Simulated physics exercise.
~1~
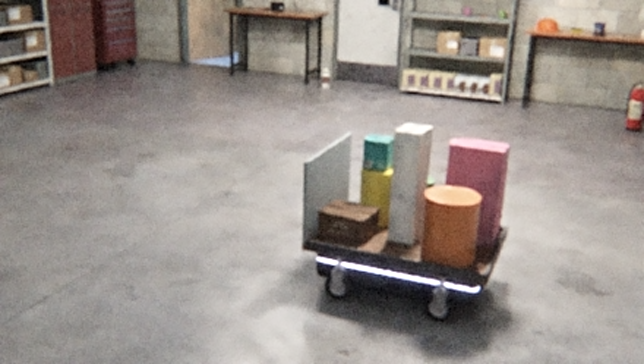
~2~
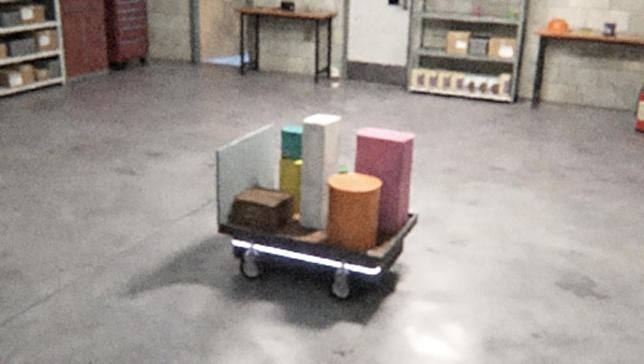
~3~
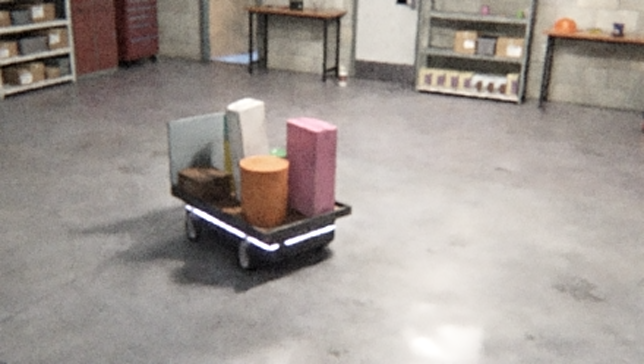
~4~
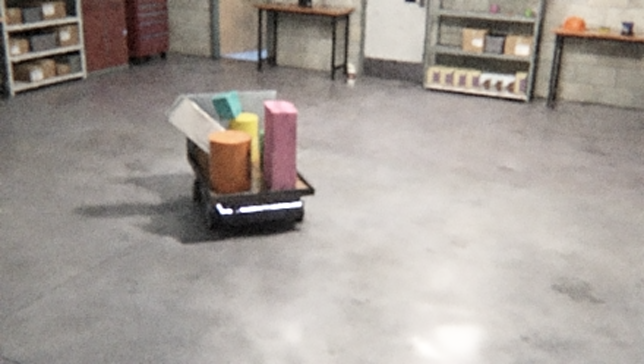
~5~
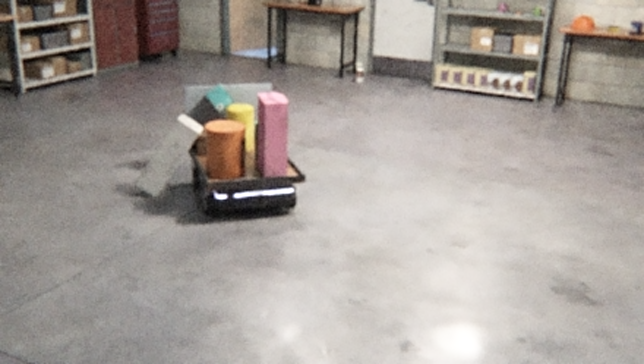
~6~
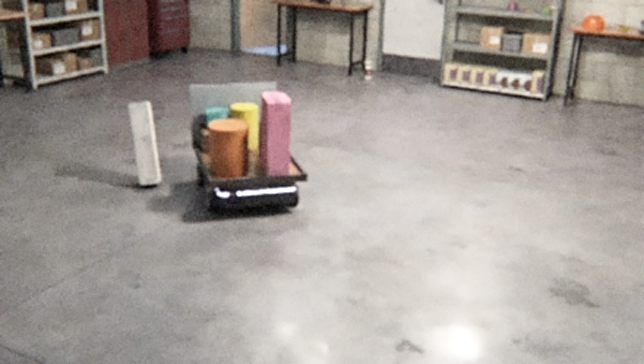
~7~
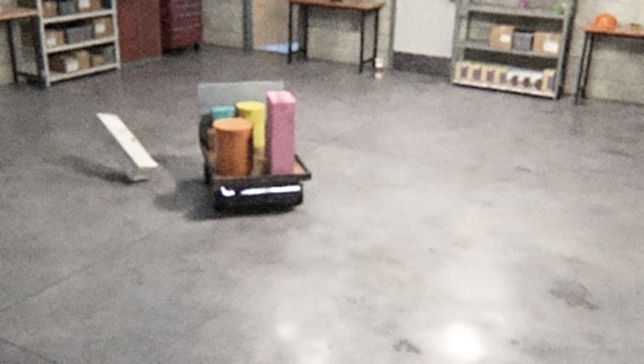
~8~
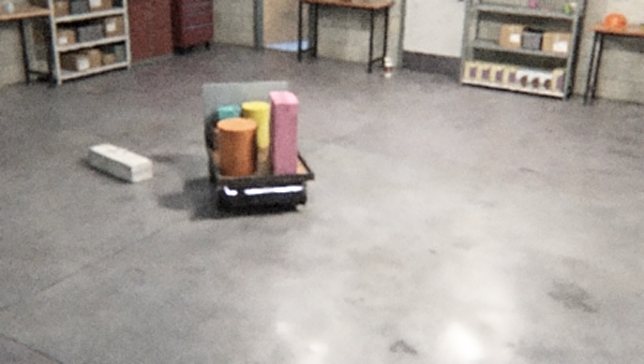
A cart loaded with boxes, pails and a board rolls left across a workshop floor and curves away, its white box tipping off the left side while the turquoise box topples on the deck; the cart stops with the white box lying on the floor beside it.
